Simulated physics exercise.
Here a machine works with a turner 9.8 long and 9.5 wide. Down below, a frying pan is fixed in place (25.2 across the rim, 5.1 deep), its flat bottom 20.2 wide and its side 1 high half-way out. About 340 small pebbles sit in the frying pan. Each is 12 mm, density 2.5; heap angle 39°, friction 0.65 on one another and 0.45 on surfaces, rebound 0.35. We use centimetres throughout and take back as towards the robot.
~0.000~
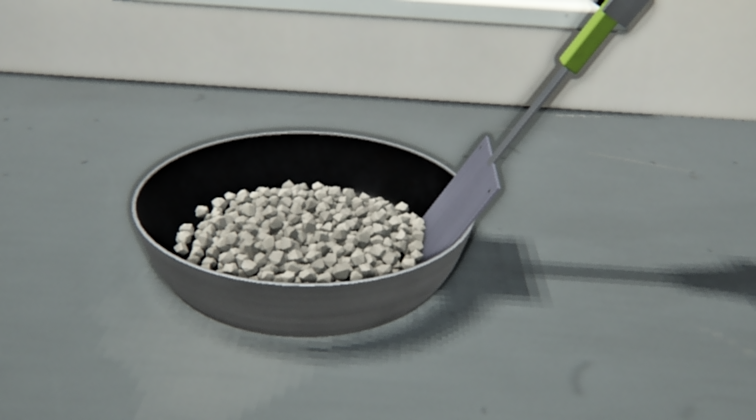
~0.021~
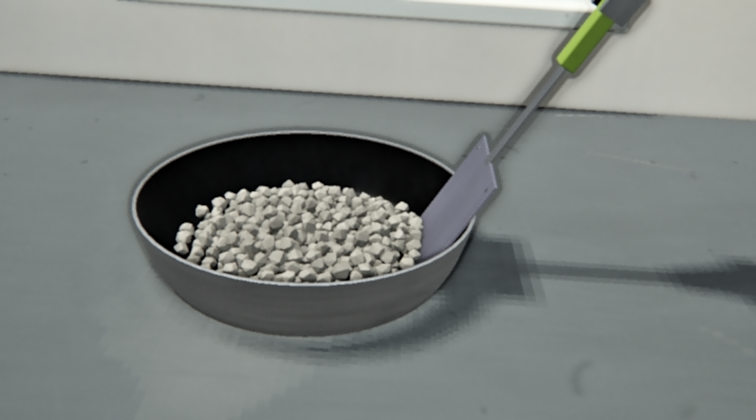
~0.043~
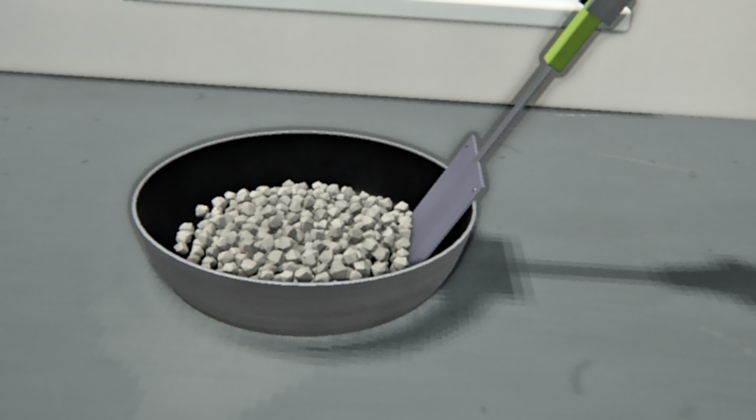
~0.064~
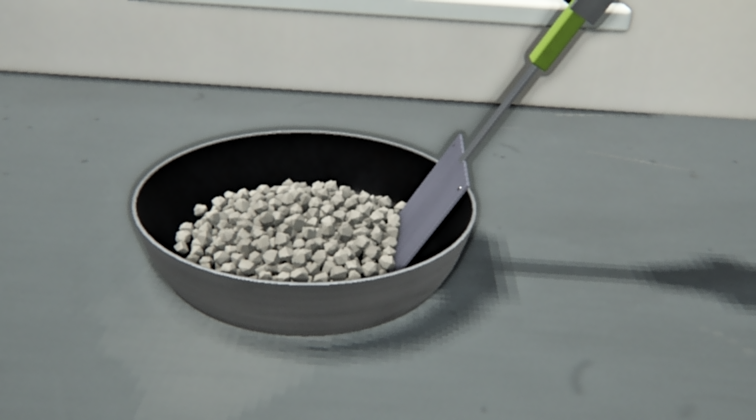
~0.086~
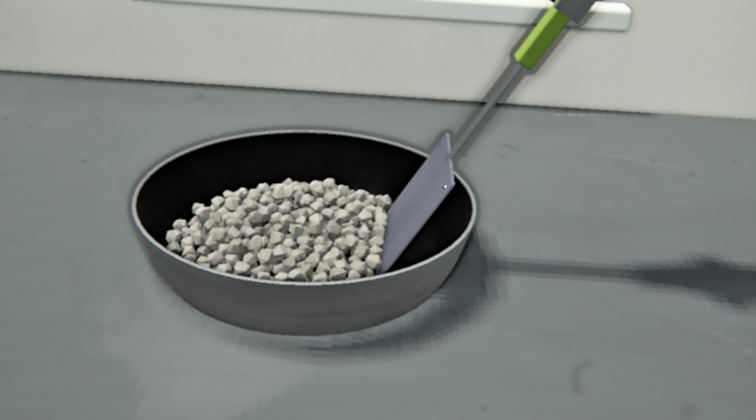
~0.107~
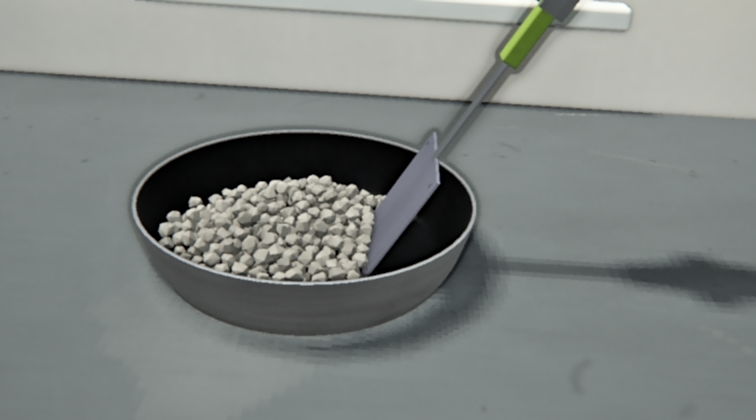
A dark frying pan full of small pale pebbles sat on a gray surface while a turner with a green-banded handle moved slowly left from its right side, pushing the pebbles slightly leftward.
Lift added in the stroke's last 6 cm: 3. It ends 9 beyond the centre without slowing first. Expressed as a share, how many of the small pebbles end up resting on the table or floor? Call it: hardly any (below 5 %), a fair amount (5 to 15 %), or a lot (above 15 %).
A fair amount.
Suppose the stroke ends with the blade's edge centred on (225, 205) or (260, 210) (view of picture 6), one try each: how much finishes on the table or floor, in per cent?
Some 0 and 0 per cent.
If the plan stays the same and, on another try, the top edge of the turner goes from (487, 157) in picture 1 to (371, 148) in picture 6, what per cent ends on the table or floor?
My guess would be close to 25 per cent.
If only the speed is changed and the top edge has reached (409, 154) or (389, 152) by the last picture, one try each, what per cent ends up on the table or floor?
Around 20 per cent, then around 25 per cent.
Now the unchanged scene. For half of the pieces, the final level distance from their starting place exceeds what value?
Level distance of roughly 5 cm.
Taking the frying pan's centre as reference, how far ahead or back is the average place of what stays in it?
The kept load is shifted forward by about 5.5 cm.
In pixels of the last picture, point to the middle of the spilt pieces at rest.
Resting centre: About (113, 214).
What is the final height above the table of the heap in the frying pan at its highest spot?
Peak at rest, approximately 6.5 centimetres.
After 0.21 s, sloping 60°, highest piece 5 above the table; 342 in the frying pan.
After 0.32 s, sloping 60°, highest piece 6 above the table; 342 in the frying pan.
After 0.57 s, sloping 60°, highest piece 8 above the table; 318 in the frying pan, 20 on the table or floor, 4 on the blade or in flight.
After 1.62 s, sloping 60°, highest piece 7 above the table; 317 in the frying pan, 25 on the table or floor.
At rest, 317 in the frying pan, 25 on the table or floor. That is 7 % on the table or floor.
